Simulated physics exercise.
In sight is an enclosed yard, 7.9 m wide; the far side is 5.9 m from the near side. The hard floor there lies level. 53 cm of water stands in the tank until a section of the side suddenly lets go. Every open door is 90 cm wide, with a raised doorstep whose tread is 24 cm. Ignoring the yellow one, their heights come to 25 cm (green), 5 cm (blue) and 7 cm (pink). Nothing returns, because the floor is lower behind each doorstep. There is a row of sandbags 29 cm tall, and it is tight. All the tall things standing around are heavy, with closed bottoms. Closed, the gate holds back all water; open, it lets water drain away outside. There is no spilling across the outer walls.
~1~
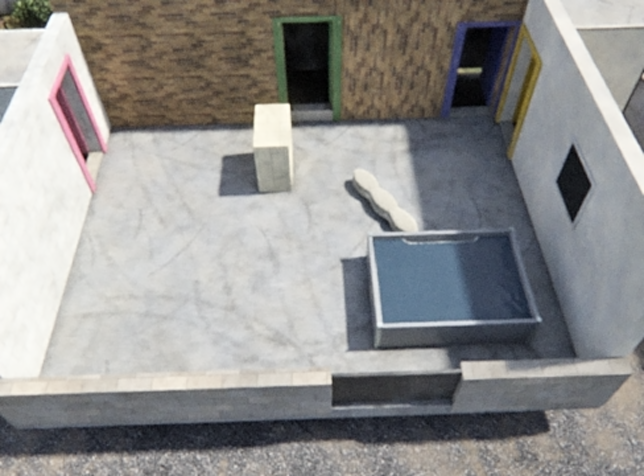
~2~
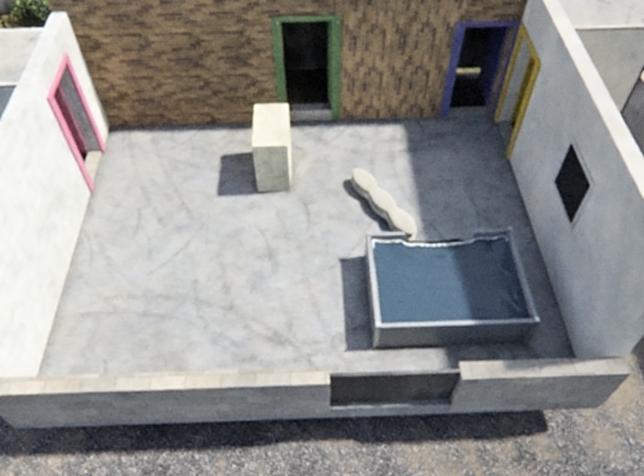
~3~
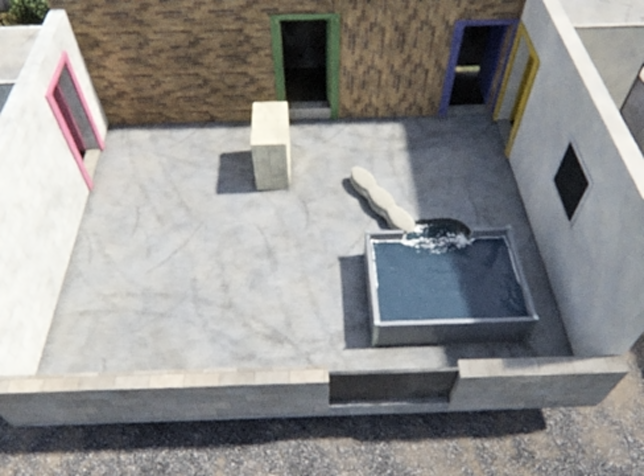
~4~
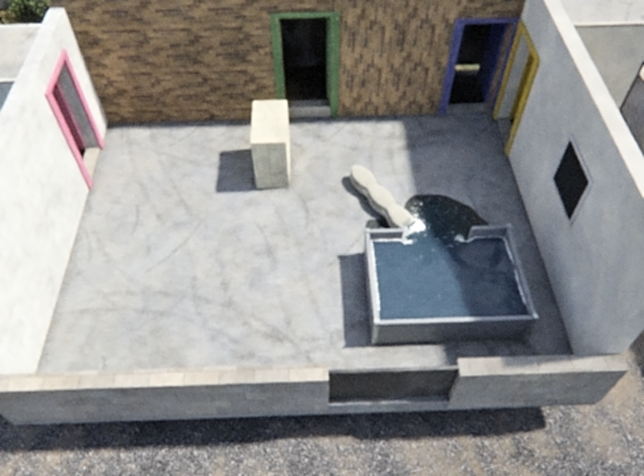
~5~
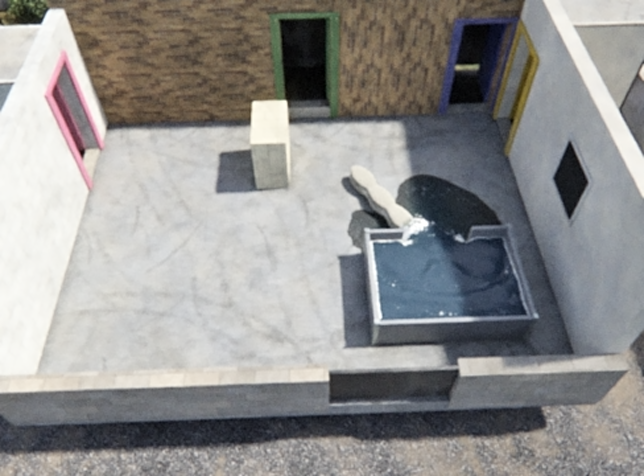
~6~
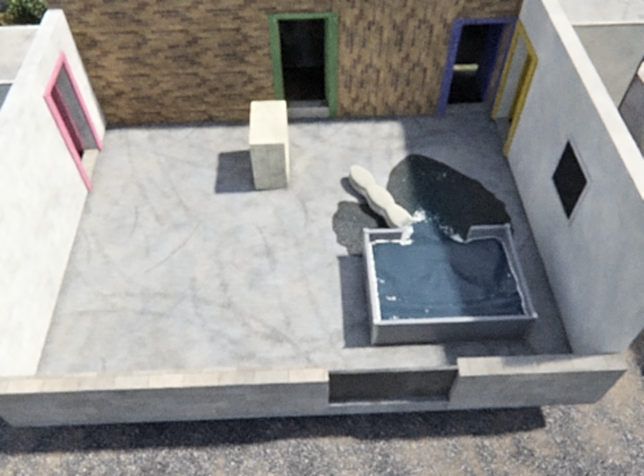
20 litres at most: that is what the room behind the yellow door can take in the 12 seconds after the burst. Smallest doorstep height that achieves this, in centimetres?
10.5 cm.
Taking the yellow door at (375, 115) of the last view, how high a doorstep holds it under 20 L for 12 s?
10.5 cm.
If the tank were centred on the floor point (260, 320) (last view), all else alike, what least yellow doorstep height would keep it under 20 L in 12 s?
With that change, some 7.0 centimetres.
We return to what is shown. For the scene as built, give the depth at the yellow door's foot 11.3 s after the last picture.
It stands about 5.5 centimetres deep.
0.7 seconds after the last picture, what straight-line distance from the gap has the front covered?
The front is some 3.6 m out.
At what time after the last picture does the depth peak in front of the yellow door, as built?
About 4.0 seconds.
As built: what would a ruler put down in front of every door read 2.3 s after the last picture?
Depth (cm): Green 6 / blue 20 / pink 0 / yellow 12.
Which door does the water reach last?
I'd say the pink door.
Then, 0.7 s after the last picture water covers 20 % of the floor, deepest (39 cm) near (410, 237); it has not reached the yellow door.
Then, 2.3 s after the last picture water covers 35 % of the floor, deepest (24 cm) near (410, 237); 12 cm at the yellow door, 16 litres in over its 6 cm doorstep.
Then, 11.3 s after the last picture water covers 85 % of the floor, deepest (6 cm) near (411, 245); 5 cm at the yellow door, 87 litres in over its 6 cm doorstep.
At the yellow door as built, the water peaked near 13 cm, 4.1 s after the last picture.
With a doorstep of 8.5 cm, 40 litres would have come in within the 12 s; with 11.5 cm, 12 litres. So under 20 litres takes about 10.5 cm.
